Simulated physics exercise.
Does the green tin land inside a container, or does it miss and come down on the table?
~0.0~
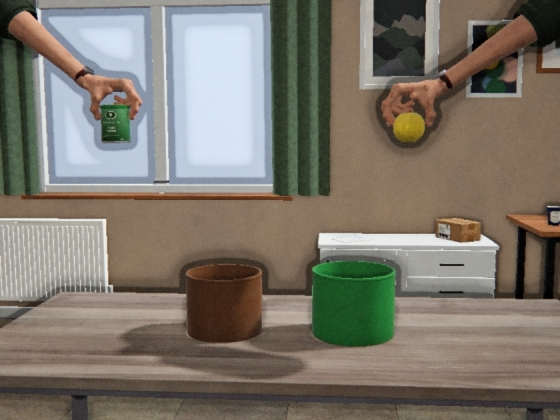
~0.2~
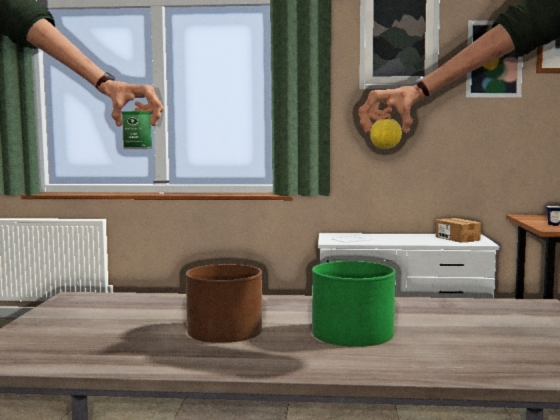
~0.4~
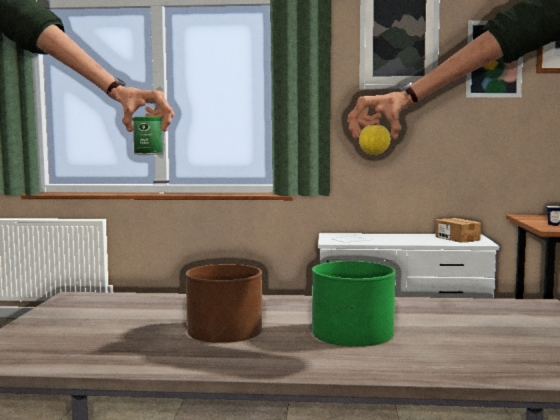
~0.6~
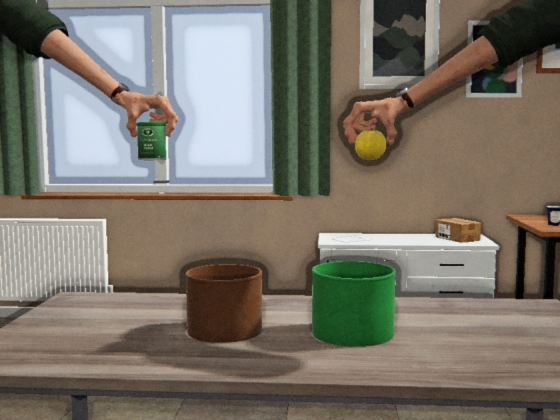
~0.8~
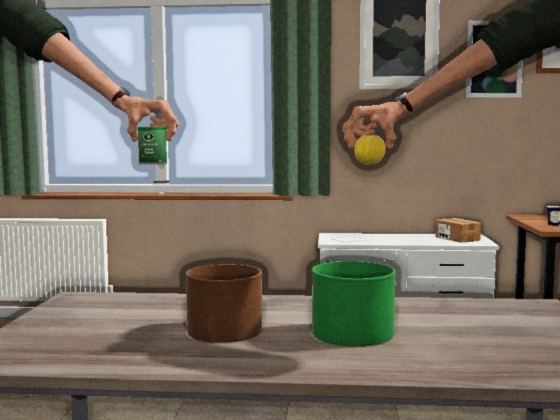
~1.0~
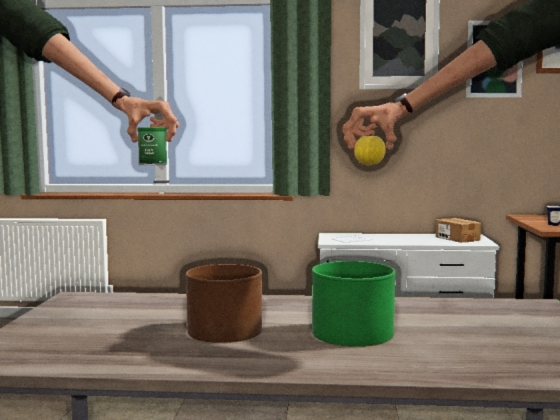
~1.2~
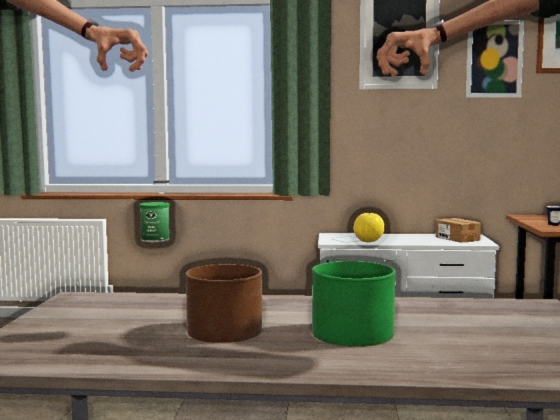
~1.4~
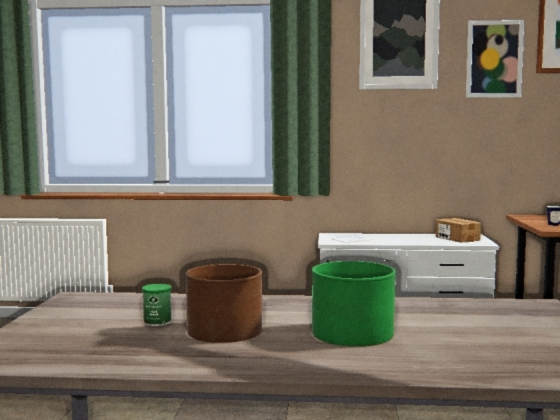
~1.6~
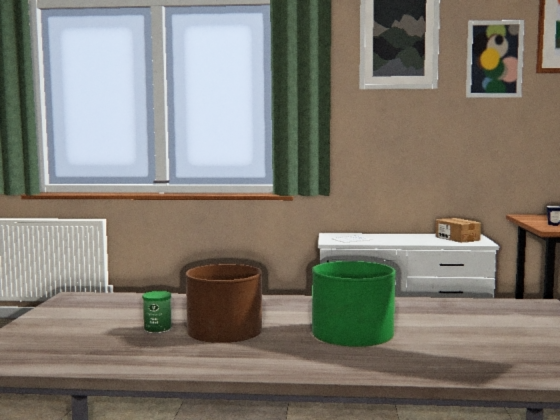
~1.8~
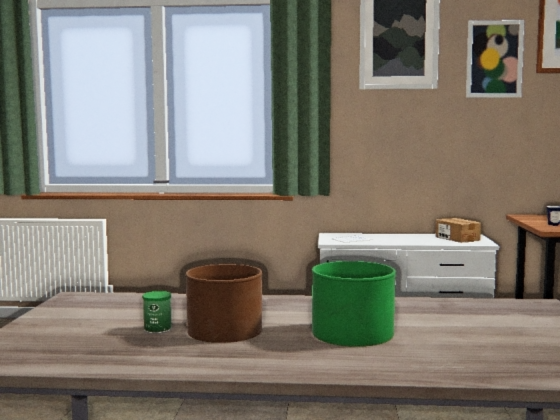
The green tin misses and ends up standing on the table beside the brown bin, while the round yellow object lands inside the green bucket.
Two hands reach in from the upper corners above a wooden table, the left one holding a green tin and the right one a round yellow object. Seen from a still view facing the table, a brown bin stands on the left and a green bucket on the right, with a curtained window and a white cabinet behind. The hands move inward, lower slightly and pause. Both let go and draw back as the objects drop. The yellow one goes into the green bucket, out of sight, while the tin lands upright on the table, left of the brown bin.
